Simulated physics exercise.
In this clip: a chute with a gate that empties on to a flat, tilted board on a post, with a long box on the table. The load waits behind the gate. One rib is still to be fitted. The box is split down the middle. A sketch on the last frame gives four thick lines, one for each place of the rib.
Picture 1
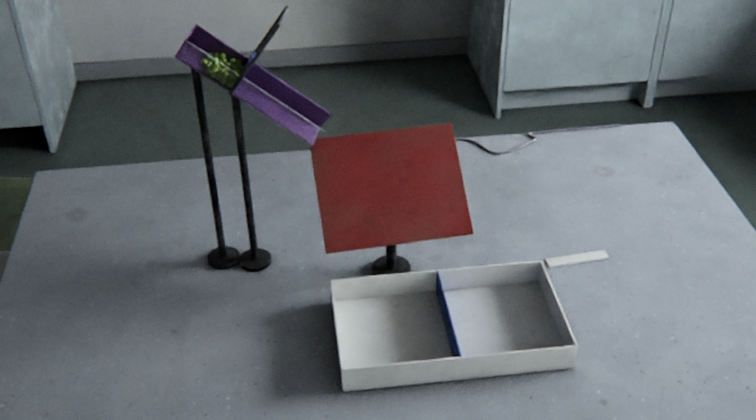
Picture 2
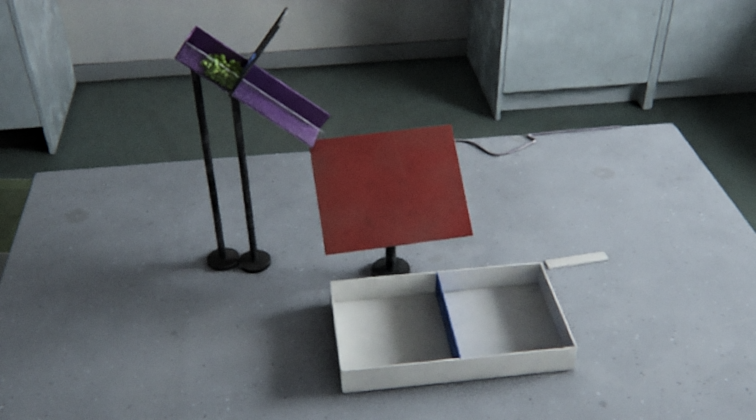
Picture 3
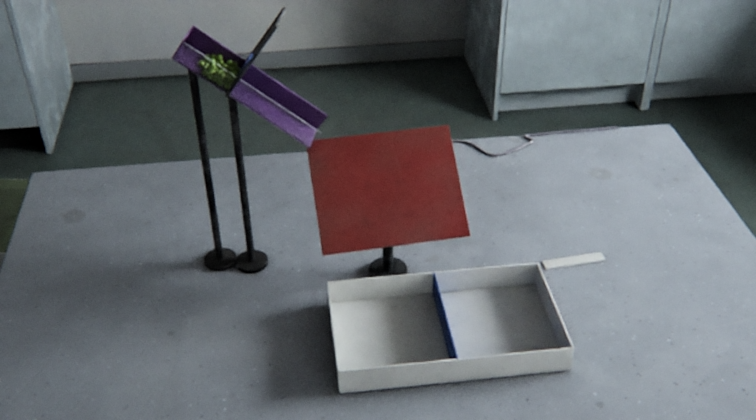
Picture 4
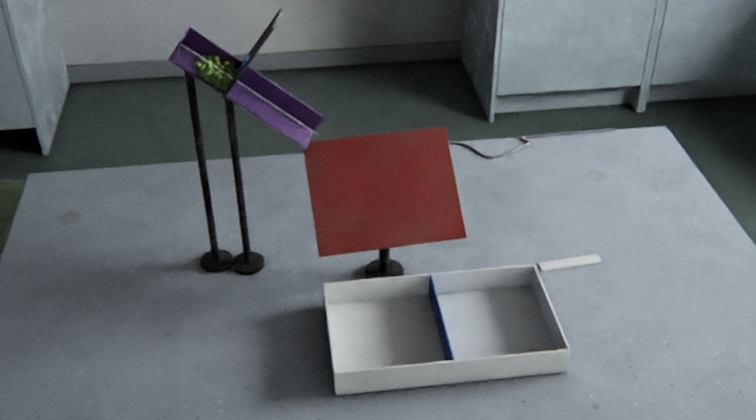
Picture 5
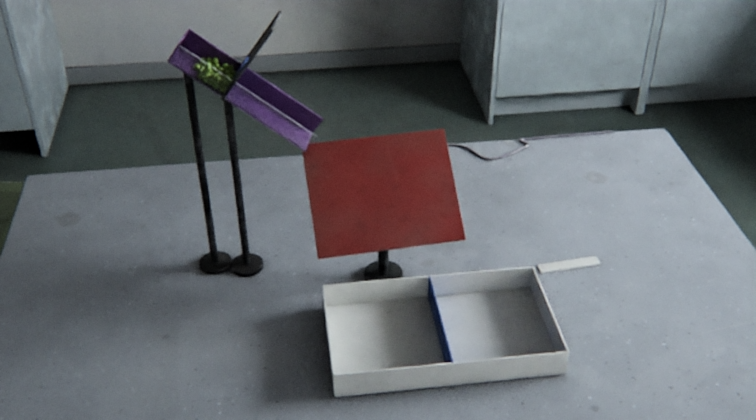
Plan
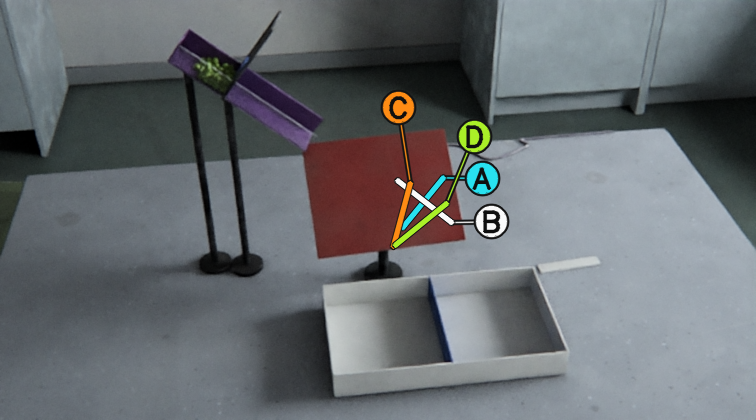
Nothing moves on the pale grey table except for a very slight drift of the whole view, seen from above and in front in a room with light cabinets behind. A purple chute on two black posts stands at left, sloping down to the right with small green pieces behind its raised dark gate, beside a tilted red board and a white box with a blue divider. The pieces stay bunched at the gate while the camera shifts slightly.
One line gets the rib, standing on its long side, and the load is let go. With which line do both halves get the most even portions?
Best: B.
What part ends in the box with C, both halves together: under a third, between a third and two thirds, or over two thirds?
It is over two thirds.
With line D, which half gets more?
Left.
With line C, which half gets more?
Left.
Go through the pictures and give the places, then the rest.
In the first frame, load behind the gate at (225, 70), dried peas; lip of the chute at (316, 137), sloping fairly steeply.
In the second frame, middle of the board at (390, 188), tilted fairly steeply; middle of its low edge at (401, 245); of its high edge at (381, 132).
In the third frame, front corners of the box at (339, 371) and (573, 348); front end of its middle wall at (458, 359); gate still shut at (247, 65).
In the fourth frame, middle of the load at (219, 73); lip at (310, 141).
In the fifth frame, middle of the load at (218, 75); lip at (309, 142).
On the marked copy, line A from (443, 177) to (402, 227); line B from (397, 180) to (451, 222); line C from (410, 183) to (393, 246); line D from (446, 203) to (395, 245).
With A, of what is caught, nearly all in the left half, a small part in the right.
With B, of what is caught, about half in the left half, about half in the right.
With C, of what is caught, nearly all in the left half, a stray few in the right.
With D, of what is caught, nearly all in the left half, a small part in the right.
